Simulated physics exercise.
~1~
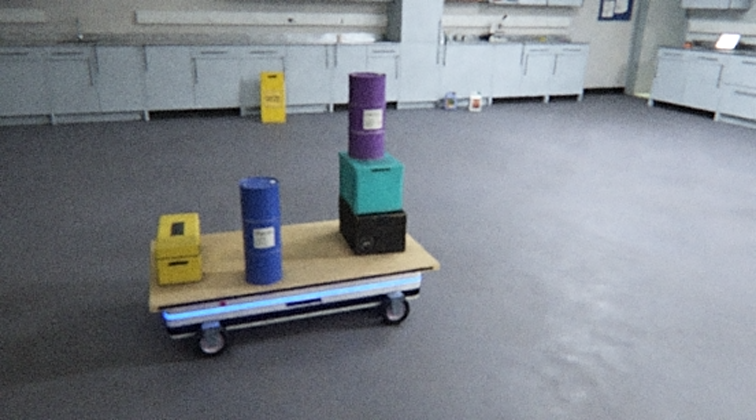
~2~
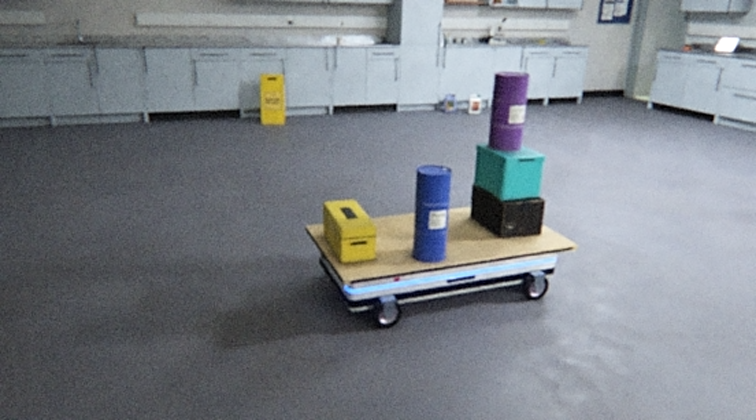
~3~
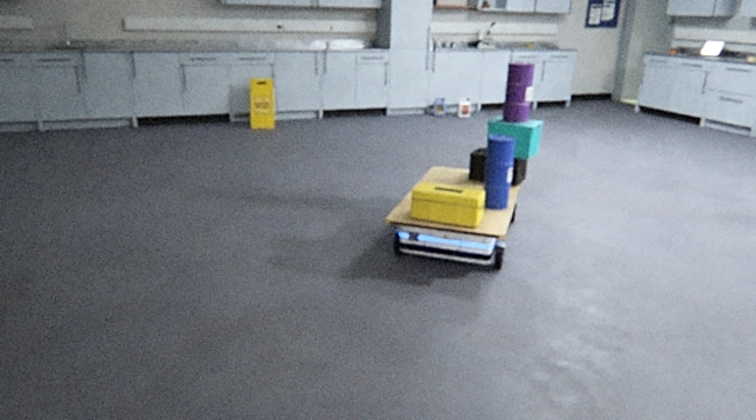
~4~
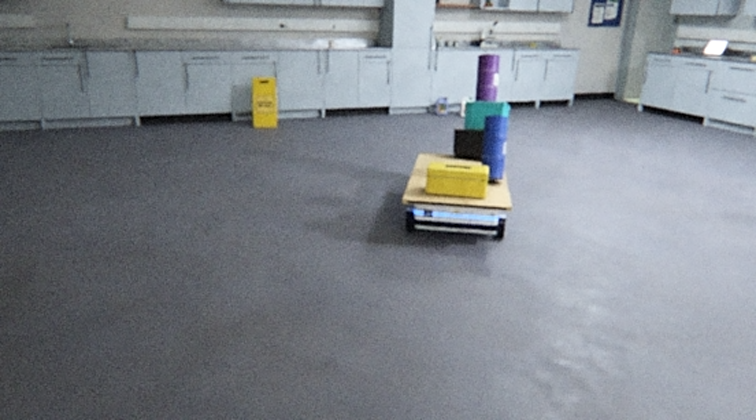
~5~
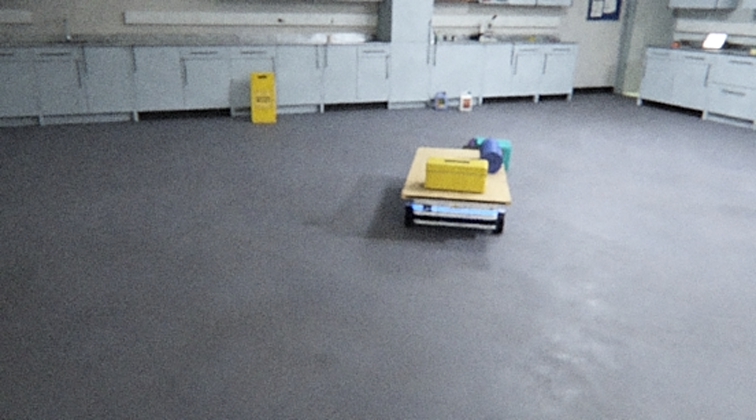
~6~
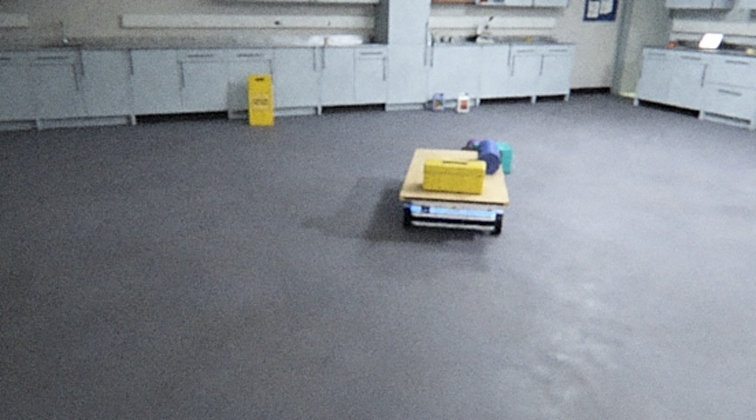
A low, flat cart with a wooden deck rolls across the grey floor of a lab-like room lined with pale cabinets, seen from slightly above by a gently swaying camera. It carries a yellow toolbox at the left, a blue canister in the middle, and a purple canister atop a turquoise tote and a black parcel at the right. The cart moves right, then curves away toward the cabinets. As it halts, the stack and the blue canister lean. The stack topples off the far end, while the blue canister ends lying on the deck behind the upright toolbox.
